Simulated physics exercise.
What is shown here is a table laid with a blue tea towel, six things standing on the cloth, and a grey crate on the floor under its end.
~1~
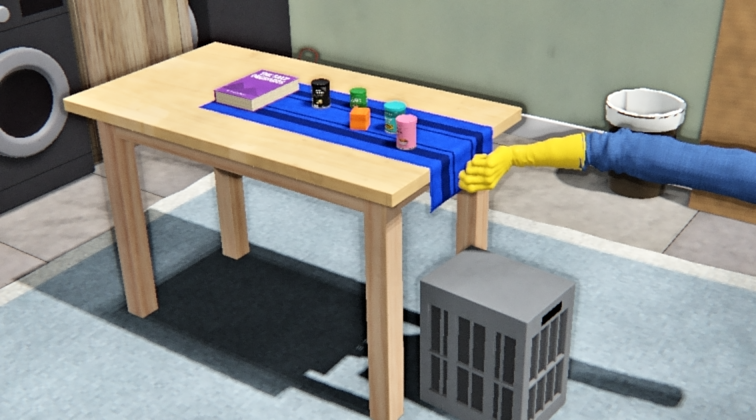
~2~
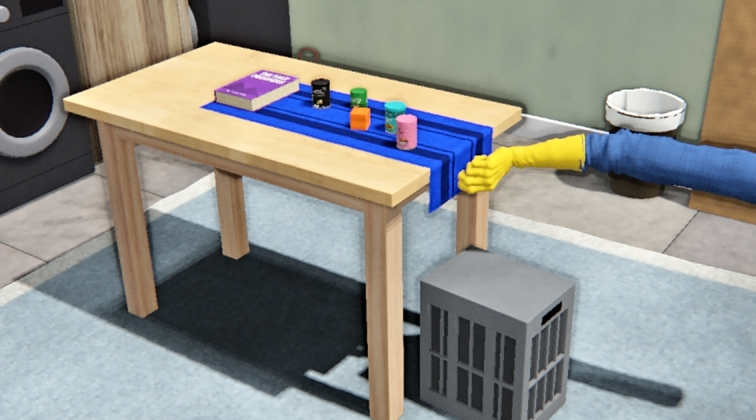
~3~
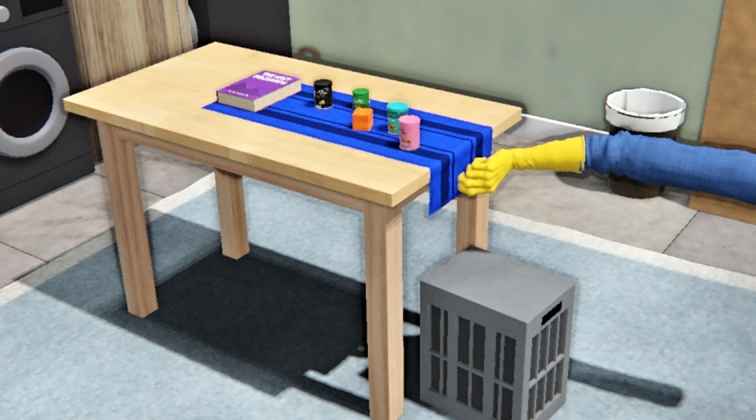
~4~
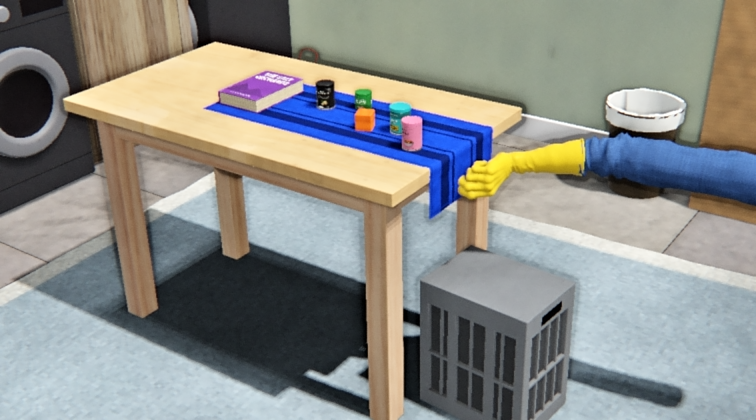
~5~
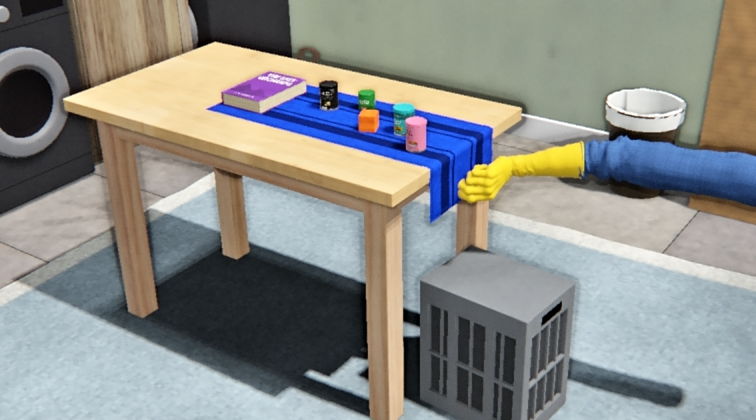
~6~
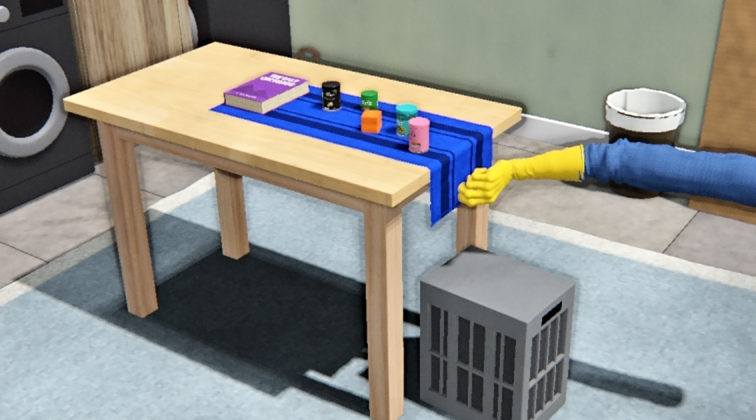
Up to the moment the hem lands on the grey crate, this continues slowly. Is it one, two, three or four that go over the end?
Two pieces drop off.
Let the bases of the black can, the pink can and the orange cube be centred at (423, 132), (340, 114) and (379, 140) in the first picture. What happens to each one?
Black can: Off. Pink can: Still up. Orange cube: Off.
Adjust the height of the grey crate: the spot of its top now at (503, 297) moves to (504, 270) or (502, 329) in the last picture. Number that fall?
1 and 3.
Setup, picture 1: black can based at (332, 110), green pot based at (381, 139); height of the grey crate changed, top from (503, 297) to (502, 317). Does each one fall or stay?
Black can stays, green pot is gone.
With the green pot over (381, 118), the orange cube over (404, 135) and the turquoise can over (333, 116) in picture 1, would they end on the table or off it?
Outcome: Green pot stays aboard, orange cube falls away, turquoise can stays aboard.
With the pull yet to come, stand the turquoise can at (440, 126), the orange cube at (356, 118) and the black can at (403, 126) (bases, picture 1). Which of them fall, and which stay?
Briefly: Turquoise can drops; orange cube stays; black can drops.
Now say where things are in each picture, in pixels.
In the first picture, hem (430, 213); pink can (406, 118); turquoise can (395, 105); orange cube (360, 111); green pot (358, 90); black can (320, 81); top of the crate (503, 297).
In the second picture, hem (429, 214); pink can (407, 118).
In the third picture, hem (429, 216); turquoise can (398, 105).
In the fourth picture, hem (429, 219); orange cube (365, 112); top of the crate (503, 297).
In the fifth picture, hem (430, 223); green pot (366, 92).
In the sixth picture, hem (431, 227); pink can (419, 121); turquoise can (407, 107); orange cube (371, 114); green pot (369, 93); black can (331, 84).
Early on, hem near (462, 239); pink can gone.
Midway, hem on the crate; pink can and turquoise can gone.
Finally, hem on the crate; pink can and turquoise can gone. Over the edge go two.
